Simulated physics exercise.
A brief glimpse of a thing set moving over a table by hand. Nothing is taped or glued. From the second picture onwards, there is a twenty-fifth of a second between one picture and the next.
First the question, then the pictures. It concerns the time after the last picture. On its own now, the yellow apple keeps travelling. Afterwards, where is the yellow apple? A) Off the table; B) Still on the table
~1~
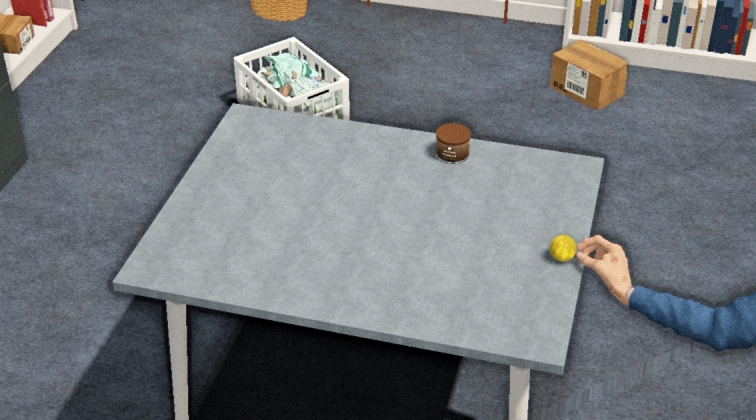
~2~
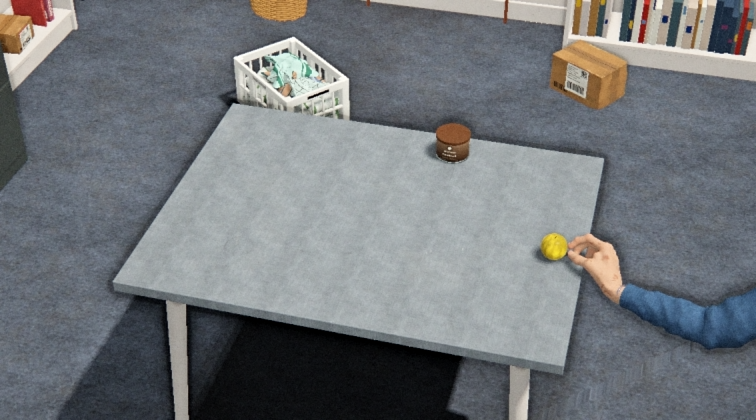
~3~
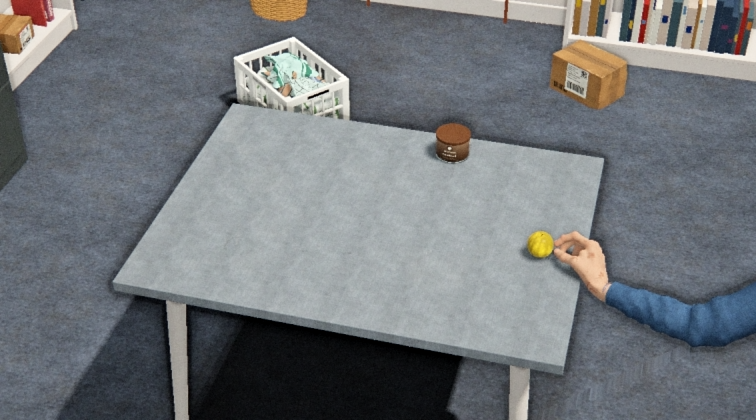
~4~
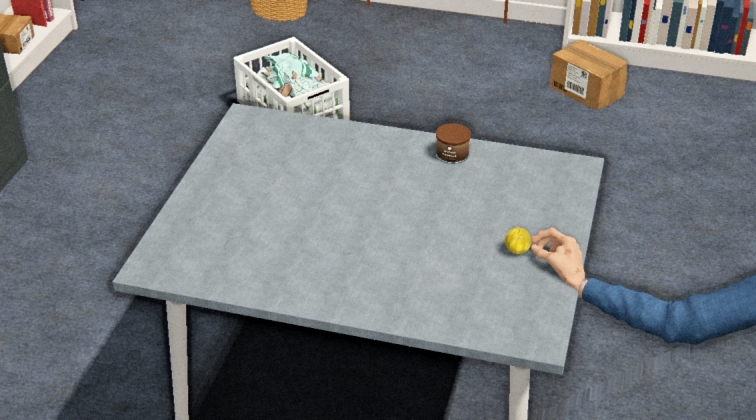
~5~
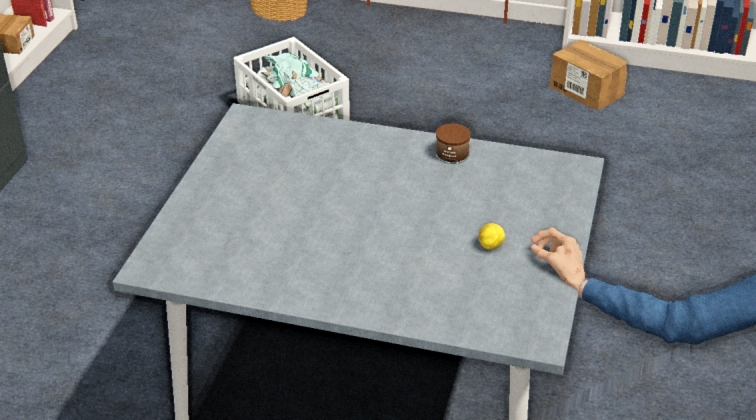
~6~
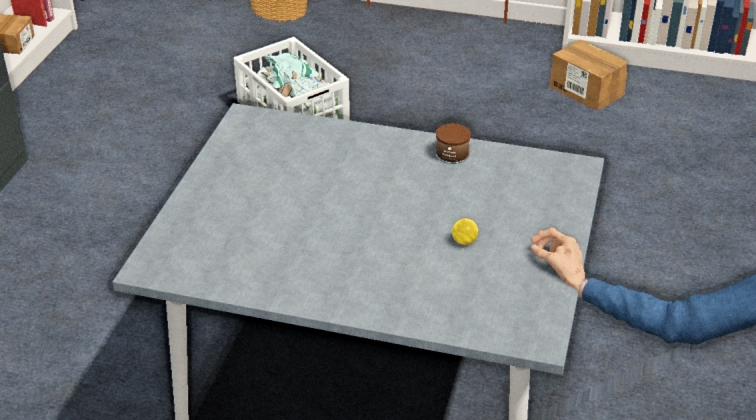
A.
Then, 0.30 s after the last picture, yellow apple rolled well along near (282, 202).
Then, 0.70 s after the last picture, yellow apple now off the table.
Then, 1.10 s after the last picture, things are still on the move.
By the end, off the table, yellow apple.
